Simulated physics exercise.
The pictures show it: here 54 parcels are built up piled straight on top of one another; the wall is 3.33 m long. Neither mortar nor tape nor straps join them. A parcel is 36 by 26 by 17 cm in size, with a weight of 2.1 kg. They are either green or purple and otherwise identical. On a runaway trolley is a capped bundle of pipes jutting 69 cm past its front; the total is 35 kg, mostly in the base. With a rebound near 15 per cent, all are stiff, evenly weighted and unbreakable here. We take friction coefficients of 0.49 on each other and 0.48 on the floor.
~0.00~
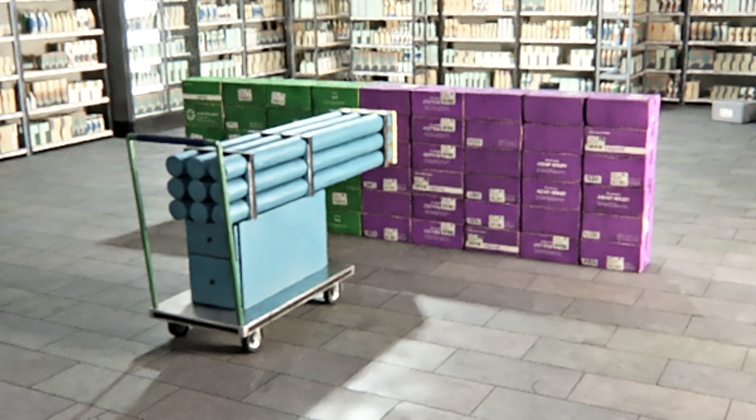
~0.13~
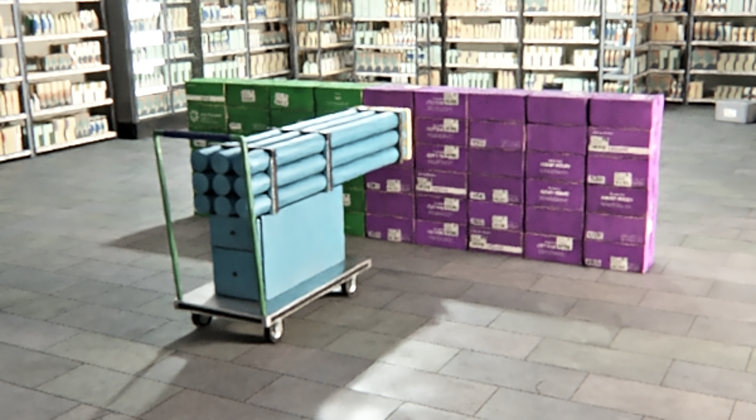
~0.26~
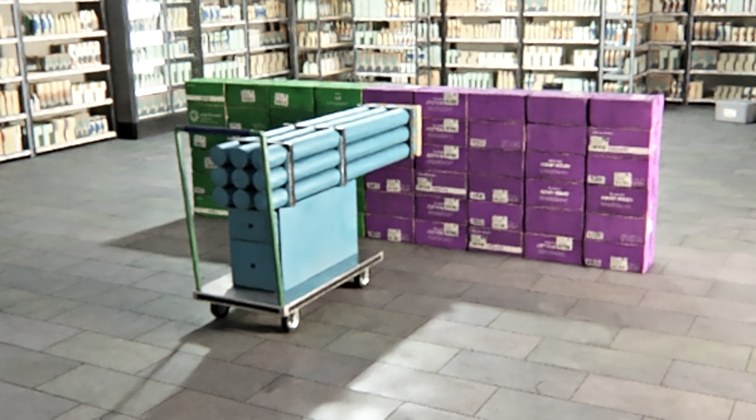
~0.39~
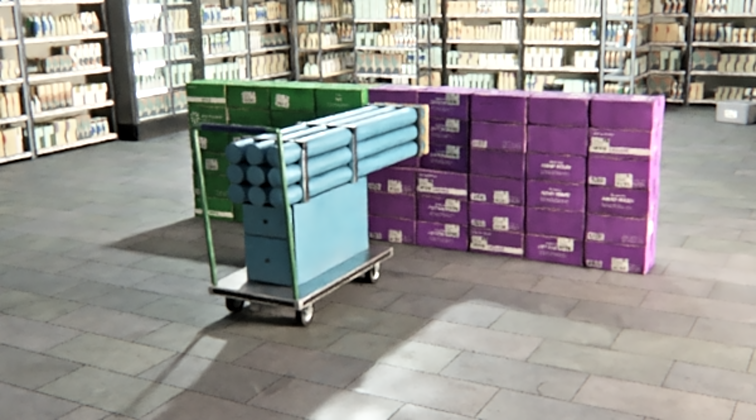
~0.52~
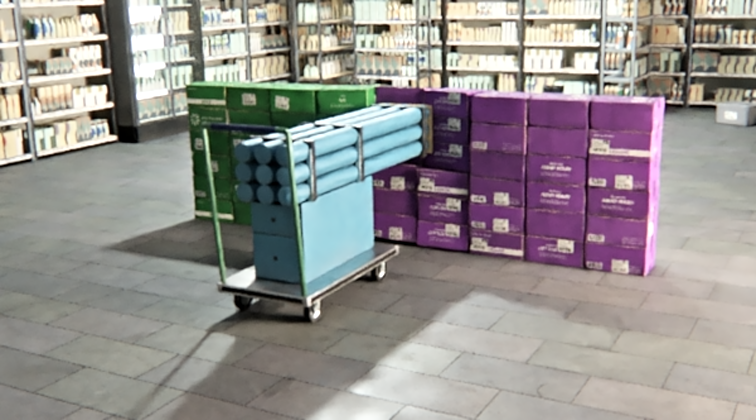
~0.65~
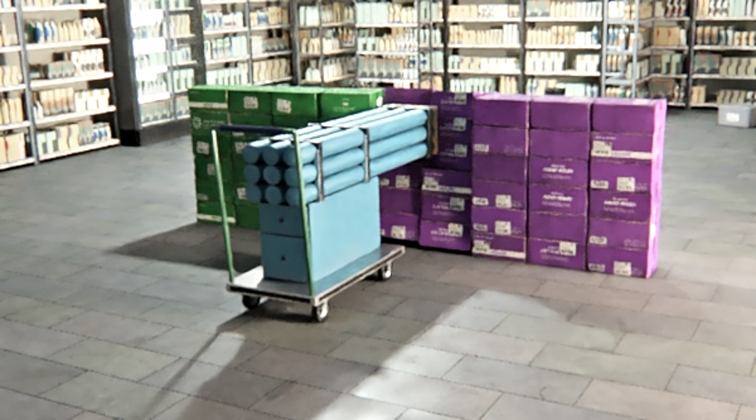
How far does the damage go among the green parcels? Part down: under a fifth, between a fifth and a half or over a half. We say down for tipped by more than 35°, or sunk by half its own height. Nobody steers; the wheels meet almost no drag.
Below a fifth.
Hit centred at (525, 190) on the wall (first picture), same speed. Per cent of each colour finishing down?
Then green would be 0 per cent down and purple 30 per cent.
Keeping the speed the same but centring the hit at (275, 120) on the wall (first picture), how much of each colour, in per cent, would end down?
Then green ends 40 per cent down and purple 0 per cent.
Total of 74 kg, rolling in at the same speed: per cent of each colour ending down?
That would leave green at 0 and purple at 40 per cent.
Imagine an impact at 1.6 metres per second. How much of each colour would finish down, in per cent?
Green 0%, purple 30%.
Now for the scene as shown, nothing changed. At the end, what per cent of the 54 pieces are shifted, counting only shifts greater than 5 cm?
It comes to 20 percent shifted.
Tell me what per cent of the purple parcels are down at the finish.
For purple, it's 40%.
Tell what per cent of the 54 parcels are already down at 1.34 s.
20 per cent.
After 1.00 s, load 33 cm past the wall's line, still rolling; none of the 24 green parcels down (2 of 54 in all colours); top green parcel unmoved; top purple parcel 25° from how it stood, 7 cm lower.
After 1.34 s, load 43 cm past the wall's line, still rolling; none of the 24 green parcels down (12 of 54 in all colours); top green parcel unmoved; top purple parcel 69° from how it stood, 59 cm lower.
In the end (2.6 s), load 62 cm past the wall's line, stopped; none of the 24 green parcels down (12 of 54 in all colours); top green parcel unmoved; top purple parcel on its side. That is 0 per cent. From the last view, middles, top green parcel near (219, 98), top purple parcel near (535, 188).
